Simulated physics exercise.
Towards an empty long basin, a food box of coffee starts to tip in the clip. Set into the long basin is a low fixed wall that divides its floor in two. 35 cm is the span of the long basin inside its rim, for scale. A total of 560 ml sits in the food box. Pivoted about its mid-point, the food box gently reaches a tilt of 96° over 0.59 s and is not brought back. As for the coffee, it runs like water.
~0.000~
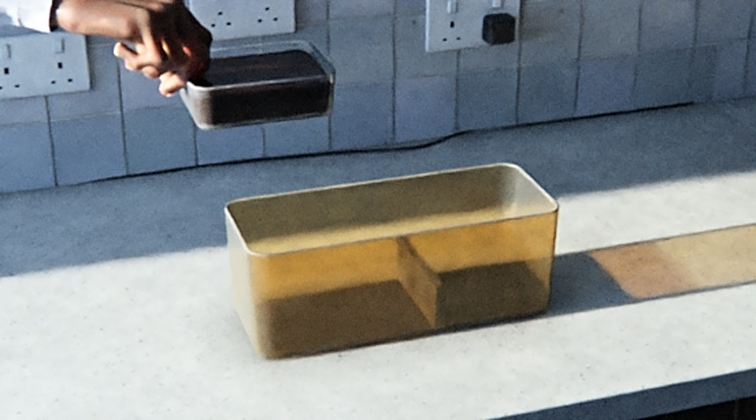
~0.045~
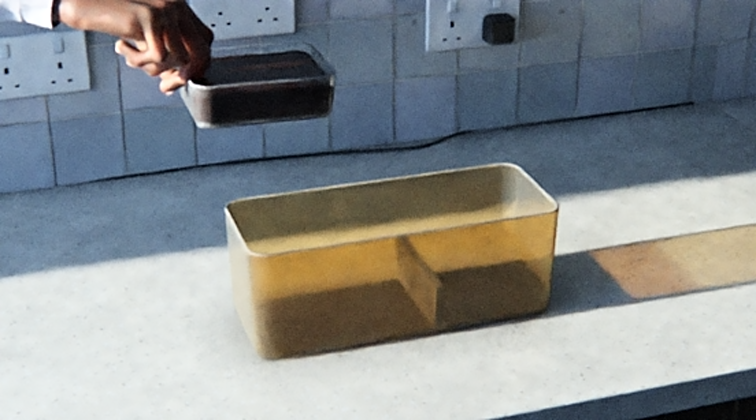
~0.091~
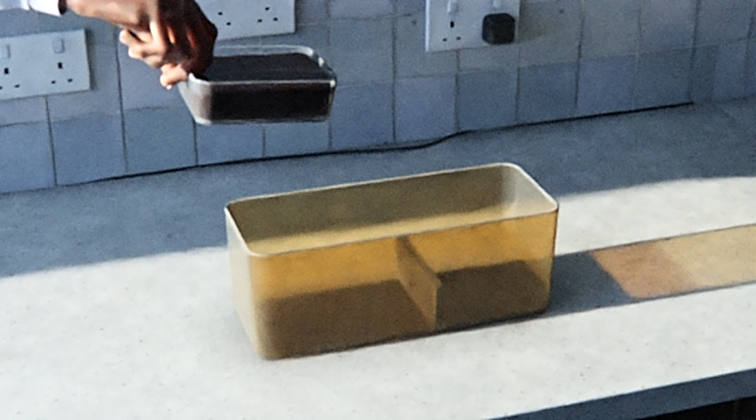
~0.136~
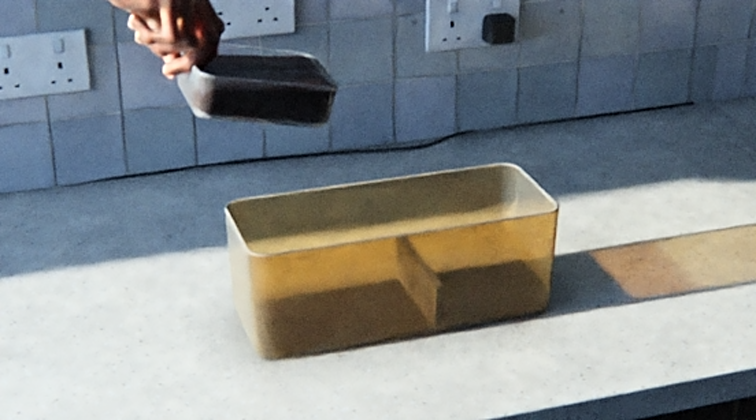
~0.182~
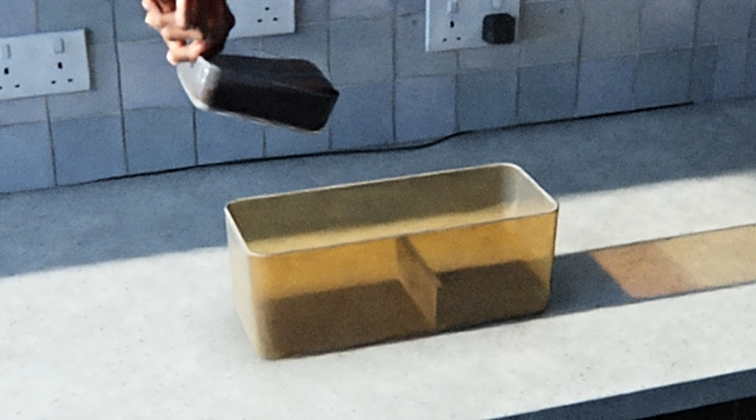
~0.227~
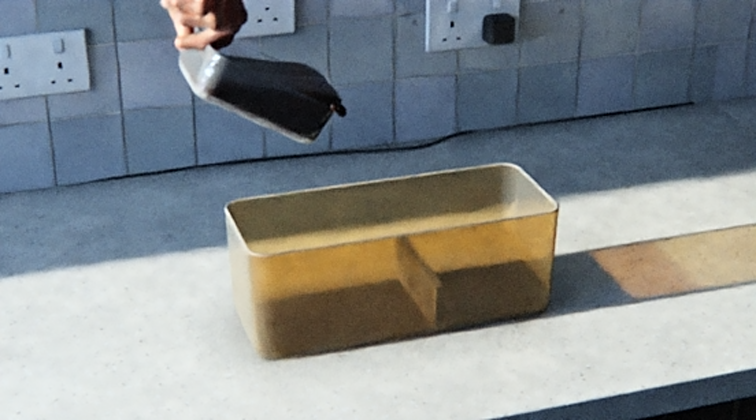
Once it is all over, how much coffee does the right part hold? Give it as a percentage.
The right part holds about 4 per cent.
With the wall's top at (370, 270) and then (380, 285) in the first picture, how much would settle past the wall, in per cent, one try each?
In order, 70 and 55 per cent.
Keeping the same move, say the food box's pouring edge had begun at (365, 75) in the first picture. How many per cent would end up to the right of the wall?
Then I'd expect something near 45 per cent.
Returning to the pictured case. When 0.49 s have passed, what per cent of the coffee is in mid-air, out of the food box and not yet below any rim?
Close to 54 in a hundred.
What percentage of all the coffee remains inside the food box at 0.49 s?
6 %.
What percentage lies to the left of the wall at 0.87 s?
Roughly 86 percent.
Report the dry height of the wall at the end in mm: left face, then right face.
Looks like roughly 36 mm on the left and roughly 52 mm on the right.
After 0.49 s the tilt is 89° and 6 per cent is still to pour, 39 is left of the wall and 0 right of it.
After 0.68 s the tilt is 96° and 1 per cent is still to pour, 88 is left of the wall and 1 right of it.
After 0.87 s the tilt is 96° and 0 per cent is still to pour, 85 is left of the wall and 4 right of it.
After 1.09 s the tilt is 96° and 0 per cent is still to pour, 86 is left of the wall and 4 right of it.
In the end 86 per cent lies left of the wall, 4 right of it and 9 outside.
